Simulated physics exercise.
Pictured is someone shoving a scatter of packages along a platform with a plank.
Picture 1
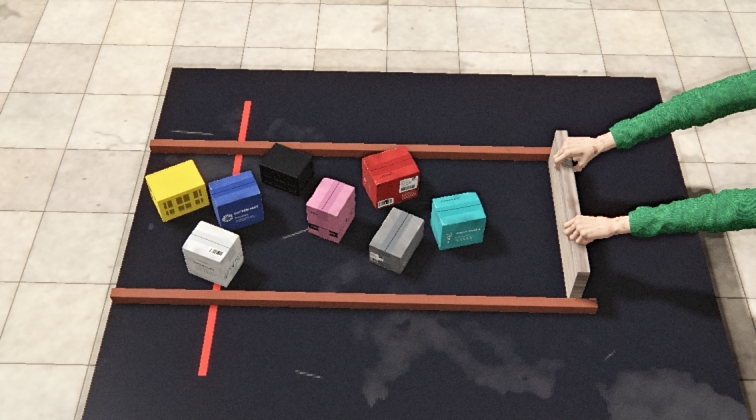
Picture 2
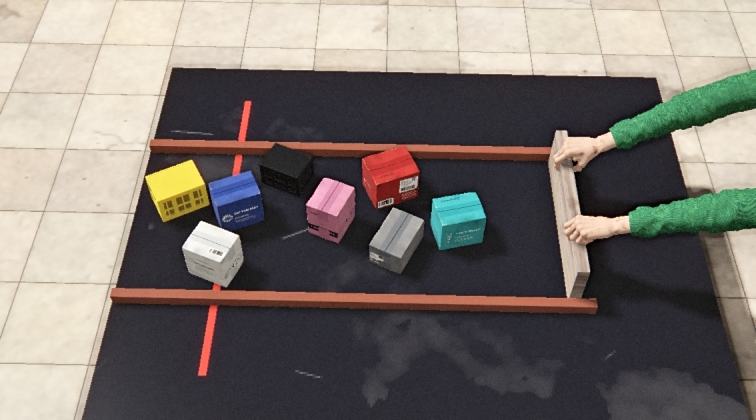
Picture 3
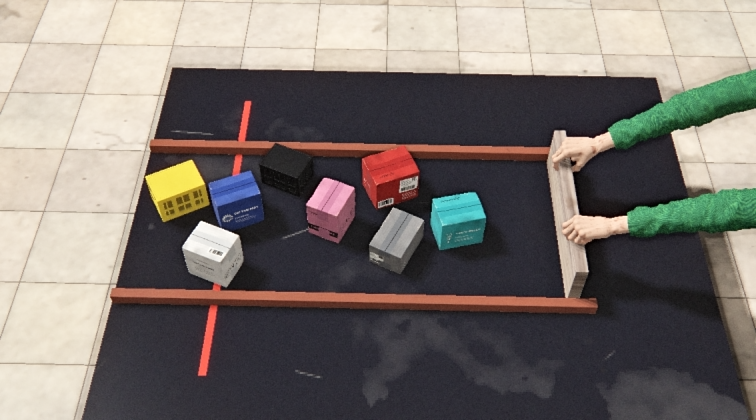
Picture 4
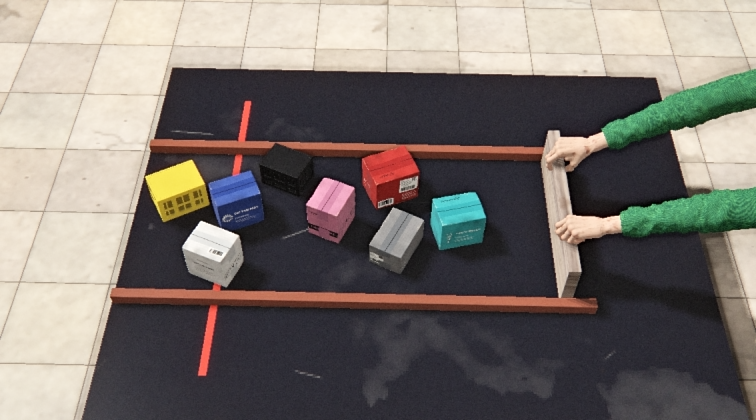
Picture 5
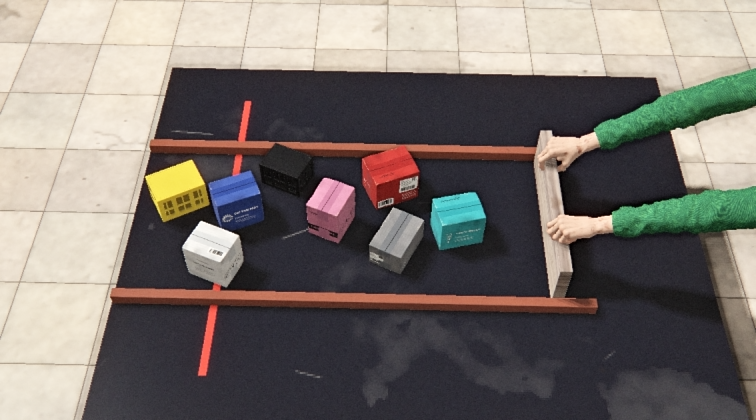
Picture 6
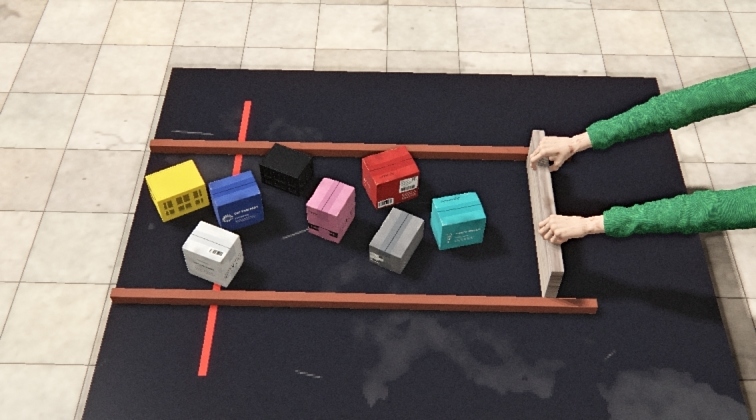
A plank held by two green-sleeved hands slid a short way left between two rails, while the scattered colorful boxes ahead of it, some near a red line, stayed still and untouched.
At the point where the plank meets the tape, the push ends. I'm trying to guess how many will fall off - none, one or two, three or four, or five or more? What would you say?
It ends with just one or a pair down.
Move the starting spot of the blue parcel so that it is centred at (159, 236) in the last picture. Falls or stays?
It goes off the edge.
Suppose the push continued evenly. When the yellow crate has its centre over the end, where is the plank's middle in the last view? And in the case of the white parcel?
Around (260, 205) first and around (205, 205) second.
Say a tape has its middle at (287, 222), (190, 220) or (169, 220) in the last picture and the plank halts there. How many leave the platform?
Try 1: 0; try 2: 5; try 3: 5.
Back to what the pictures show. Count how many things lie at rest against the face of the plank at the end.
3 of them.
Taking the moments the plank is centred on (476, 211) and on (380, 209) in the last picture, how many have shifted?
First 1 and then 4.
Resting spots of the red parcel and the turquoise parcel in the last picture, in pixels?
You'll find the red parcel at roughly (210, 166) and the turquoise parcel at roughly (203, 211).
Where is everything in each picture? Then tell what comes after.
Yellow crate (178, 191); white parcel (214, 254); blue parcel (237, 202); plank (567, 213); tape (228, 221), in the first frame.
White parcel (214, 254); plank (567, 213), in the second frame.
Blue parcel (237, 202); turquoise parcel (458, 221), in the third frame.
Yellow crate (178, 191); black crate (287, 170), in the fourth frame.
White parcel (214, 254); red parcel (390, 178), in the fifth frame.
Yellow crate (178, 191); white parcel (214, 254); blue parcel (237, 202); plank (543, 212); tape (228, 221), in the sixth frame.
Soon after, none off yet; yellow crate at rest near (178, 191); white parcel at rest near (214, 254); blue parcel at rest near (237, 202).
In the end, the number that fall off is one or two; gone, blue parcel and yellow crate.
